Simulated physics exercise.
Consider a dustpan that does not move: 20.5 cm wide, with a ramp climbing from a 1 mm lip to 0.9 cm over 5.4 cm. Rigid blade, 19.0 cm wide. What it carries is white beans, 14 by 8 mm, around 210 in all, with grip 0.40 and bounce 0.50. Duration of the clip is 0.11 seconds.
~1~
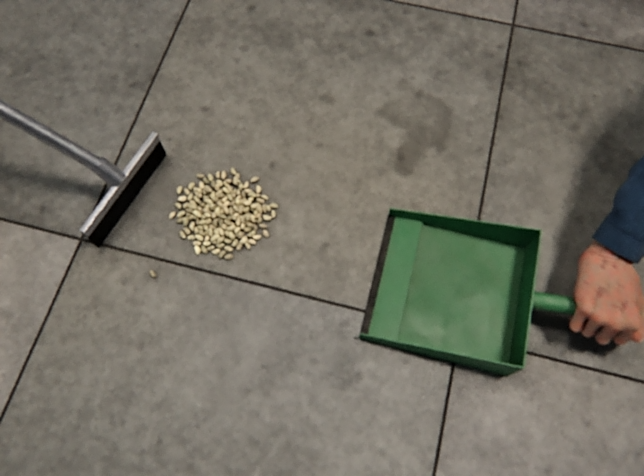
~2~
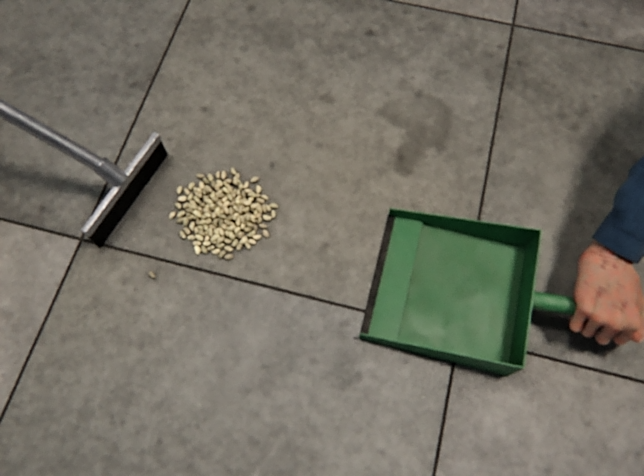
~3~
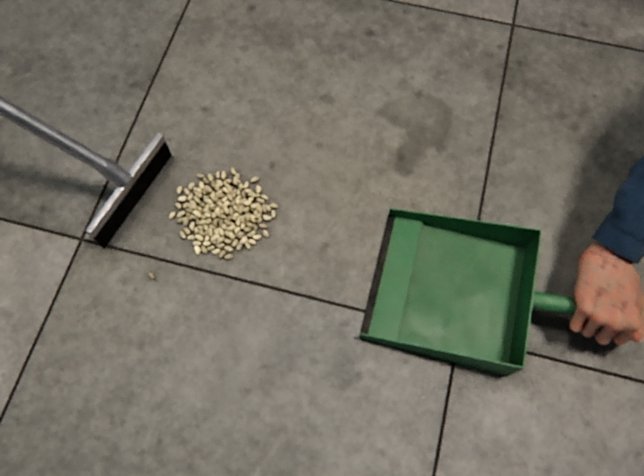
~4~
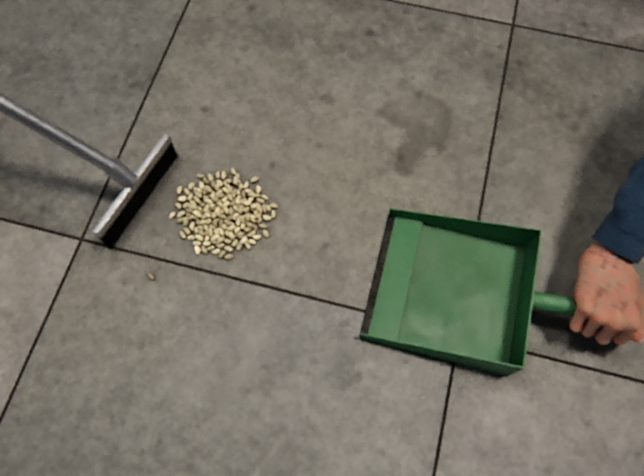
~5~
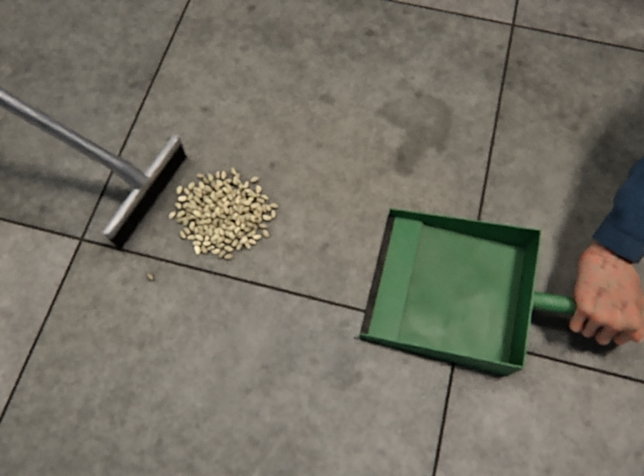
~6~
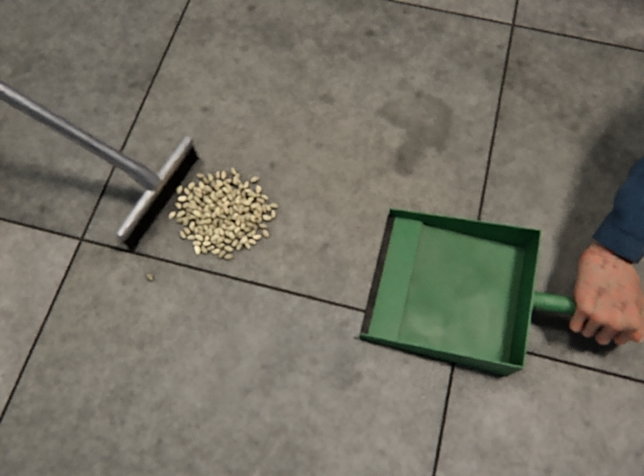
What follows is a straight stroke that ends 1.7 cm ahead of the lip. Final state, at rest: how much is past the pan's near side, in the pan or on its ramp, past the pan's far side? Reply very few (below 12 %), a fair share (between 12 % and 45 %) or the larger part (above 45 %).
Past the pan's near side - very few; in the pan or on its ramp - a fair share; past the pan's far side - a fair share.
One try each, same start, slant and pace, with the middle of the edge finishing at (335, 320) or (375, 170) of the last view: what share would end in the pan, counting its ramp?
About 35 % and 5 %.
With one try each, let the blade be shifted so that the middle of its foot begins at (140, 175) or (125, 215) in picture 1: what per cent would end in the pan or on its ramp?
Around 25 percent, then around 45 percent.
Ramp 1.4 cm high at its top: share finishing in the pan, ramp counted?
It would be roughly 30 percent.
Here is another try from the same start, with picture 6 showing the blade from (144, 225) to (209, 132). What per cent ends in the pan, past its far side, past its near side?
You'd see pan at 20, far at 25 and near at 5.
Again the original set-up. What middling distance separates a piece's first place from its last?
Somewhere around 28 centimetres.
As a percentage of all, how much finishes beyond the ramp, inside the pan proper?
About 10 %.
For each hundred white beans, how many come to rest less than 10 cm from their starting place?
0 percent, roughly.
Then, 0.18 s after the last picture, middle of the blade 19 cm from the lip; 0 % over the lip, far side 10 %, near side 0 %.
Then, 0.30 s after the last picture, middle of the blade 8 cm from the lip; 0 % over the lip, far side 15 %, near side 5 %.
Then, 0.54 s after the last picture, middle of the blade 4 cm from the lip; 35 % over the lip, far side 20 %, near side 5 %.
In the end, near side 5 %, pan 30 %, far side 20 %, in front of the lip or behind the blade 40 %.
